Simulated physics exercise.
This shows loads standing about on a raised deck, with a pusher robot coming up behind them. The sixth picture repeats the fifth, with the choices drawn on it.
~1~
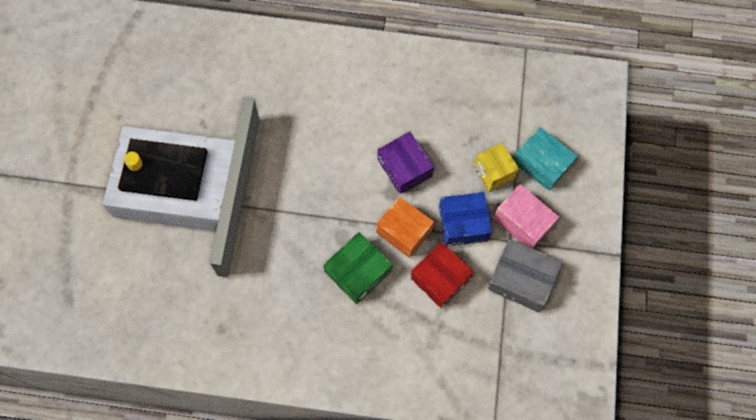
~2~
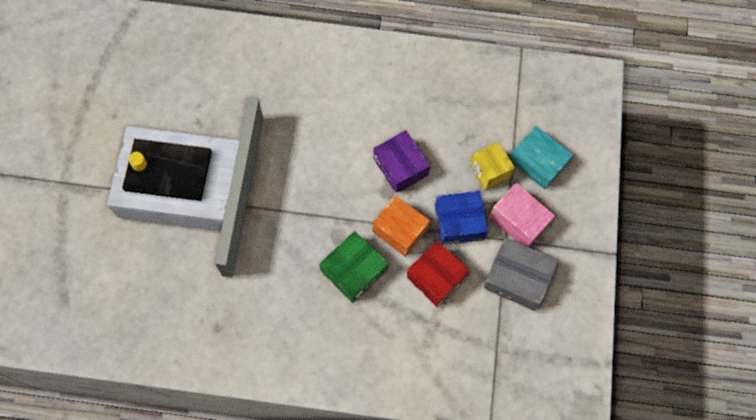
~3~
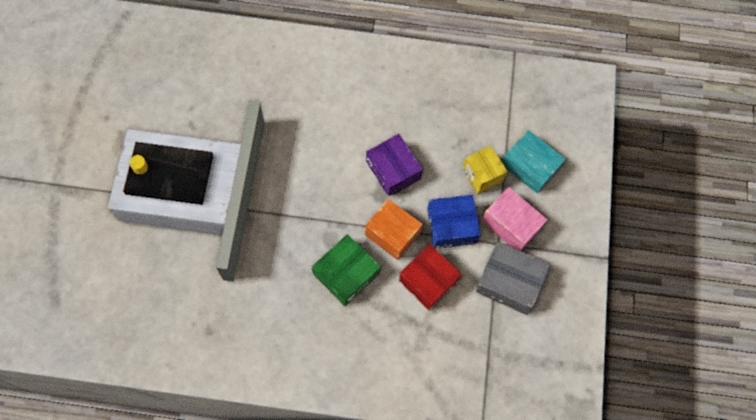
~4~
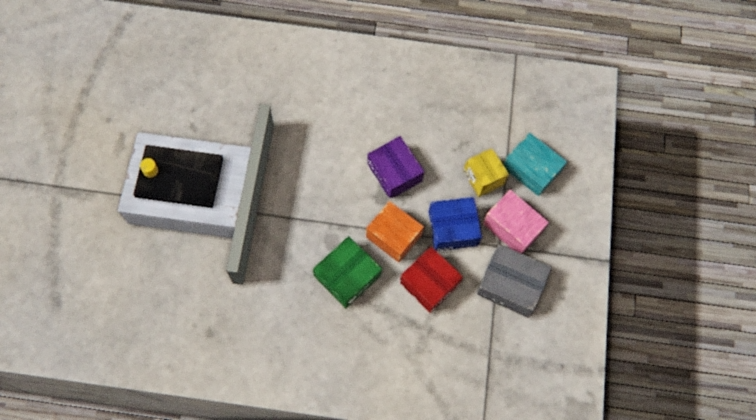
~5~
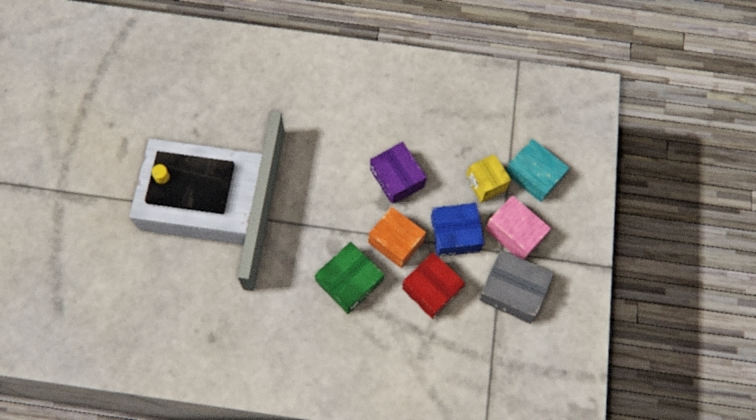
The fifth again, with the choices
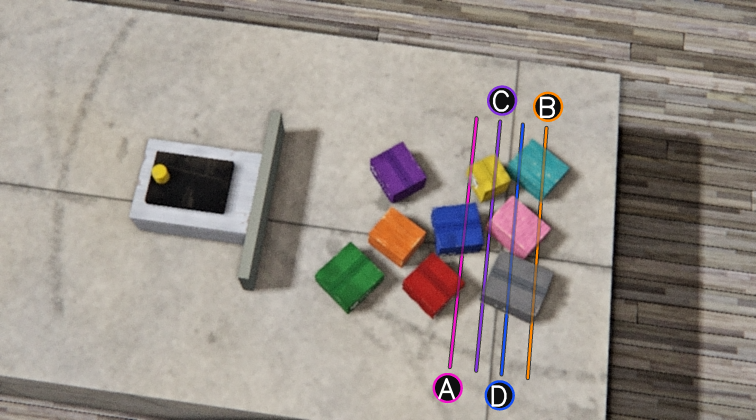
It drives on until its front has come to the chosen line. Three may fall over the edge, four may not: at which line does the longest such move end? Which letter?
B is the last line within the limit.
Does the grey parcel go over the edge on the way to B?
Yes.
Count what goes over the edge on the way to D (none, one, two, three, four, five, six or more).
By then, two.
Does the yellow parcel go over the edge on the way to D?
No.
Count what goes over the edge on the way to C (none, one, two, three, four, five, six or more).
The count is none.
On the marked copy, A at (464, 236); B at (538, 246); C at (489, 239); D at (513, 243).
Taking B. A third of the way, robot (297, 197); red box (438, 288); green parcel (389, 279).
Two thirds of the way, robot (398, 211); grey parcel (581, 293); pink crate (582, 237).
When it is over, robot (477, 222); grey parcel over the edge; pink crate over the edge; two fallen.
As for the rest, A is within the limit but short; C is within the limit but short; D is within the limit but short.
